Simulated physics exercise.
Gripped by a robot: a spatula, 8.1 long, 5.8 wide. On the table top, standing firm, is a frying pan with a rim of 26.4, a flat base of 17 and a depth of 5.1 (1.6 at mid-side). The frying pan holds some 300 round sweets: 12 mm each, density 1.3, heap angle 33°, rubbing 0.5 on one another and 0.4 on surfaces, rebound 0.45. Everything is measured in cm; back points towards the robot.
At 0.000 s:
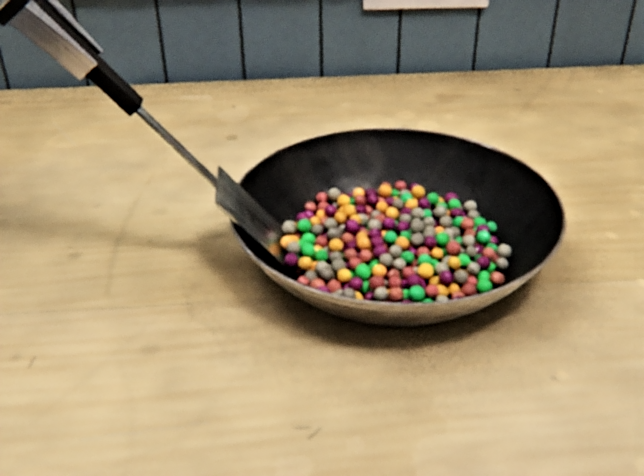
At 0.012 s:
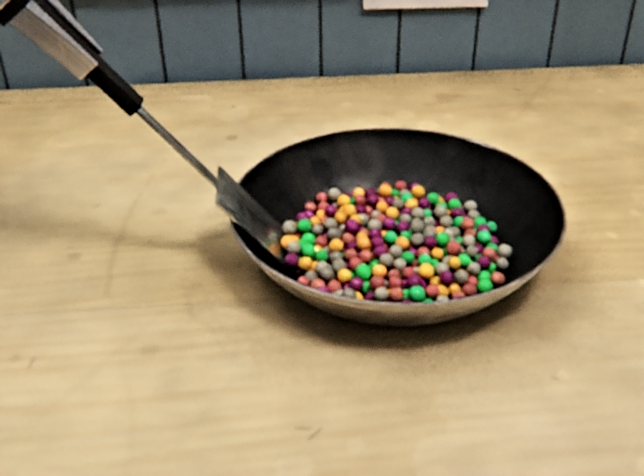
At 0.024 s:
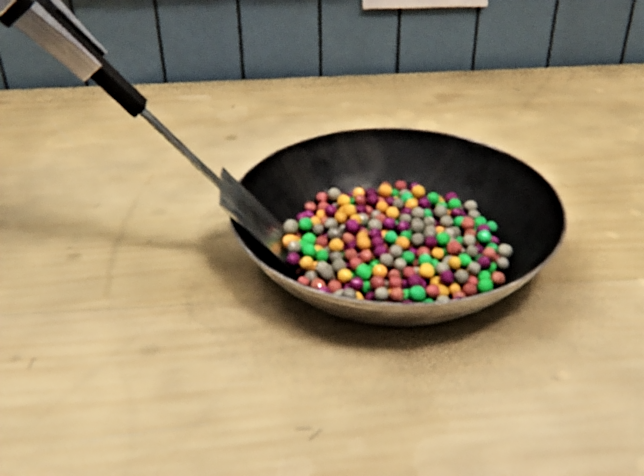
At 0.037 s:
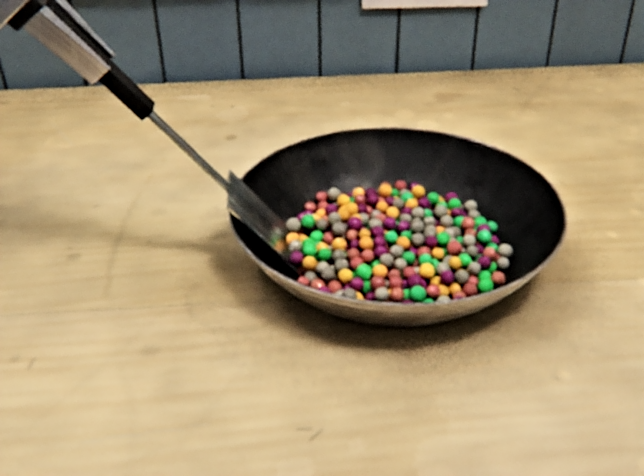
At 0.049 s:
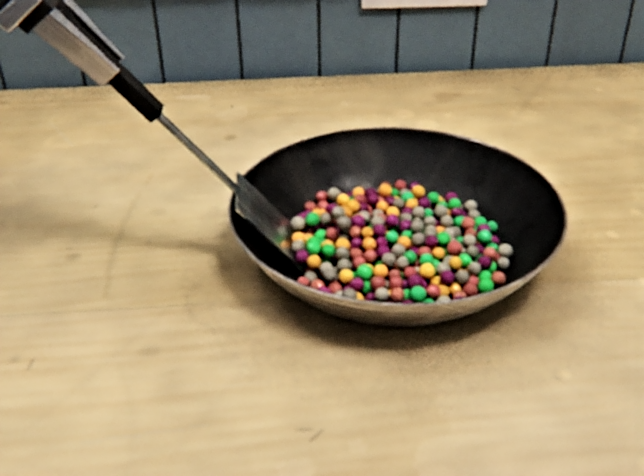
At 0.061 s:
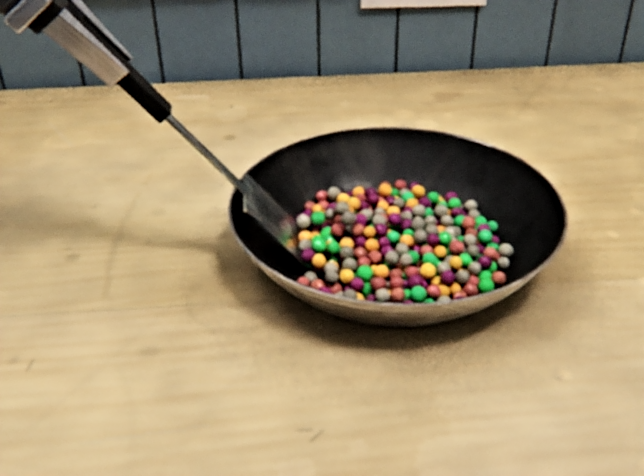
Colourful round sweets sitting in a dark frying pan on a wooden table as a robot-held spatula edges slightly right into them.
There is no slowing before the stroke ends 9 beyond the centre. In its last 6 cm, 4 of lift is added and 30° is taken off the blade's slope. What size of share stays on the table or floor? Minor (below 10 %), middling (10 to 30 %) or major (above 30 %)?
Minor.
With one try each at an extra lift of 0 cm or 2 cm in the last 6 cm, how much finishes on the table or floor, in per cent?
You'd get some 0 per cent with the first setting and some 0 per cent with the second.
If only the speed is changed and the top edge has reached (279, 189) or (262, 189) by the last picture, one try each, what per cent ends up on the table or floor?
About 15 and 10 per cent.
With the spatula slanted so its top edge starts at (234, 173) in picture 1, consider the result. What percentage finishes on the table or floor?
Spill: Approx. 5 per cent.
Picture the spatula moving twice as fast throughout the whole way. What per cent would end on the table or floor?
About 10 %.
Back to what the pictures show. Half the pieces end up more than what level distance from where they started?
Somewhere around 2 centimetres, I'd say.
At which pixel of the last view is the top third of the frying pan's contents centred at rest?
Around (491, 222).
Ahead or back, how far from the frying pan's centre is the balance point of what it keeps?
What stays is shifted forward by around 3.5 cm.
After 0.17 s, sloping 52°, highest piece 4 above the table; 295 in the frying pan.
After 0.29 s, sloping 42°, highest piece 5 above the table; 295 in the frying pan.
After 0.54 s, sloping 22°, highest piece 5 above the table; 287 in the frying pan, 7 on the table or floor, 1 on the blade or in flight.
After 1.59 s, sloping 22°, highest piece 5 above the table; 287 in the frying pan, 8 on the table or floor.
At rest, 287 in the frying pan, 8 on the table or floor. That is 3 % on the table or floor.
